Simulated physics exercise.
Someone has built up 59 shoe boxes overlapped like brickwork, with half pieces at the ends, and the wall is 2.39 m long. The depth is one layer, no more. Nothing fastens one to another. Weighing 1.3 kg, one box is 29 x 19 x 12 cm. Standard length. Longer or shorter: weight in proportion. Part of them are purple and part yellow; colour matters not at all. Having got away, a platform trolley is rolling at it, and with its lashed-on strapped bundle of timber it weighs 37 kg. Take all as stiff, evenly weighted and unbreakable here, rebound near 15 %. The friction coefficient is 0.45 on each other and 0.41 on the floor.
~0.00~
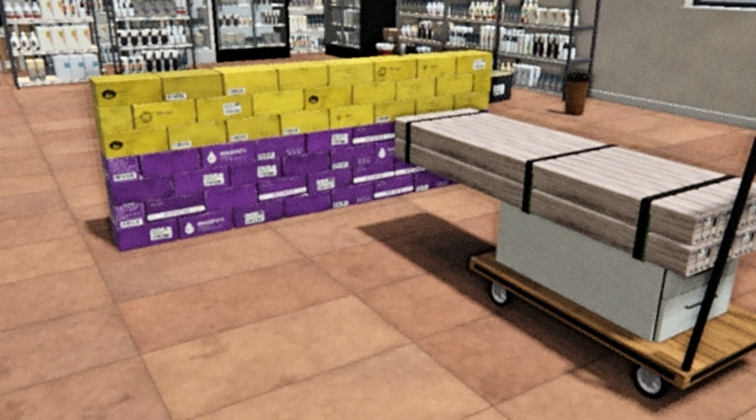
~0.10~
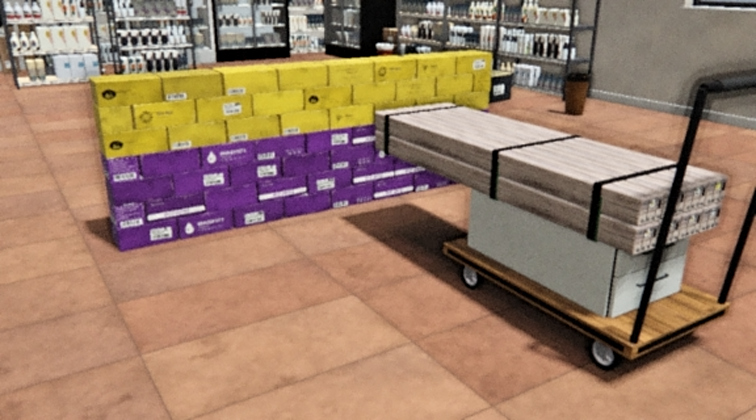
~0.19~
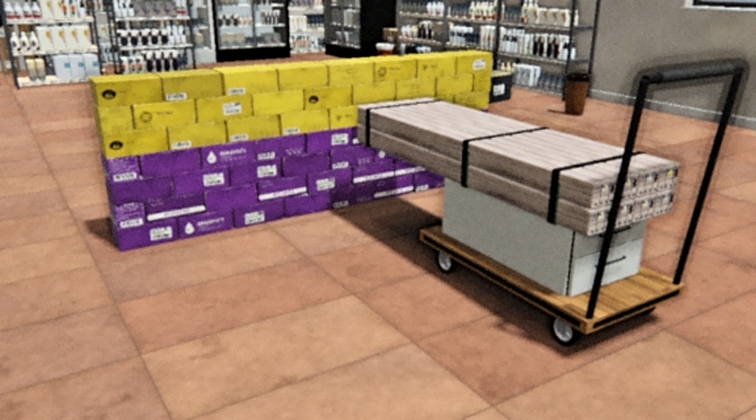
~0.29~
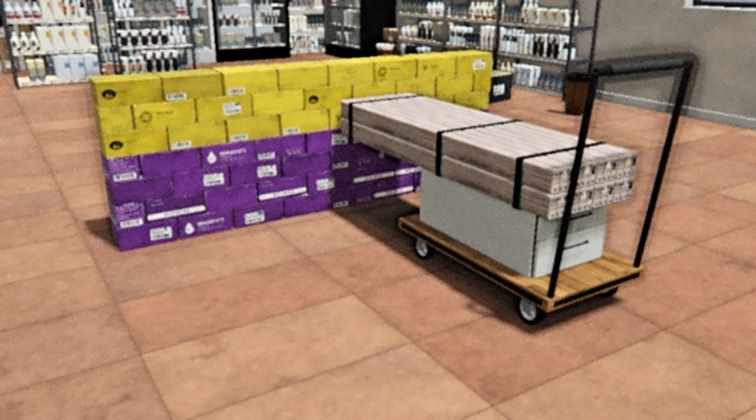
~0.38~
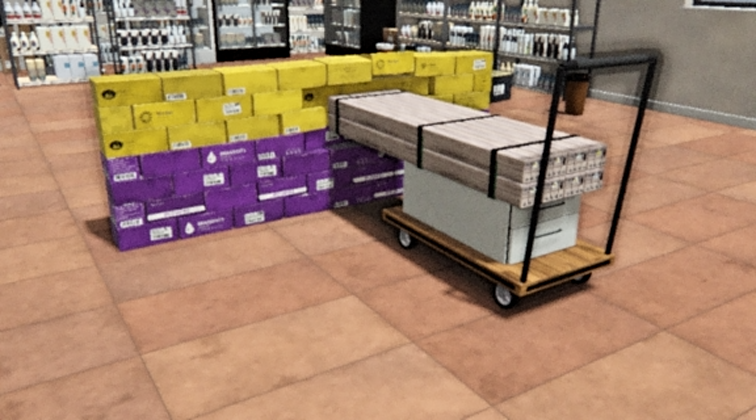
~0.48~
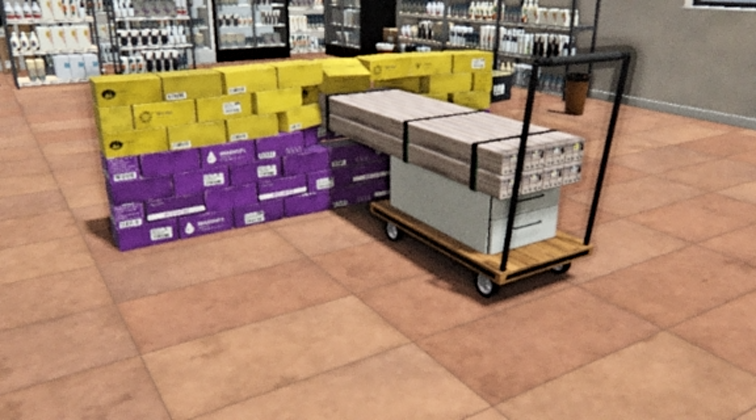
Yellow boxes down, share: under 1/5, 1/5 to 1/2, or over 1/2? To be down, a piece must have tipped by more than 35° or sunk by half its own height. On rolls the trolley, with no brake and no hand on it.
Over 1/2.
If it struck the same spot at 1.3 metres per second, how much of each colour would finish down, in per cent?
Down at the end: Purple 20 per cent, yellow 60 per cent.
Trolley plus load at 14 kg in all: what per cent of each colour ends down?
Down by colour: Purple 20, yellow 70 per cent.
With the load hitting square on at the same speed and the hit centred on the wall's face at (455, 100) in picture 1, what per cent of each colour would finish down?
Down at the end: Purple 10 percent, yellow 40 percent.
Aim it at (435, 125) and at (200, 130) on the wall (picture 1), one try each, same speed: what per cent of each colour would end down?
Purple 30 then 20, yellow 60 then 40 per cent.
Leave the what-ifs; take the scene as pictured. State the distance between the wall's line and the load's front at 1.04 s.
Measured: Approx. 75 cm.
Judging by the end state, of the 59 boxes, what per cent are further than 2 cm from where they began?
Fraction: 50 %.
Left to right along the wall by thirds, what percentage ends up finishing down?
Per cent by third - left: 0; middle: 50; right: 40.
After 0.60 s, load 35 cm past the wall's line, still rolling; 4 of the 25 yellow boxes down (5 of 59 in all colours); top yellow box 8° from how it stood; top purple box 10 mm from its place.
After 0.80 s, load 56 cm past the wall's line, still rolling; 11 of the 25 yellow boxes down (15 of 59 in all colours); top yellow box 36° from how it stood, 41 mm lower; top purple box 10 mm from its place.
After 1.04 s, load 76 cm past the wall's line, still rolling; 15 of the 25 yellow boxes down (19 of 59 in all colours); top yellow box 62° from how it stood, 43 cm lower; top purple box 17 mm from its place.
After 1.36 s, load 86 cm past the wall's line, still rolling; 15 of the 25 yellow boxes down (19 of 59 in all colours); top yellow box upside down; top purple box 32 mm from its place.
In the end (2.2 s), load 87 cm past the wall's line, stopped; 15 of the 25 yellow boxes down (19 of 59 in all colours); top yellow box upside down; top purple box 32 mm from its place. That is 60 per cent. From the last view, middles, top yellow box near (371, 134), top purple box near (274, 142).
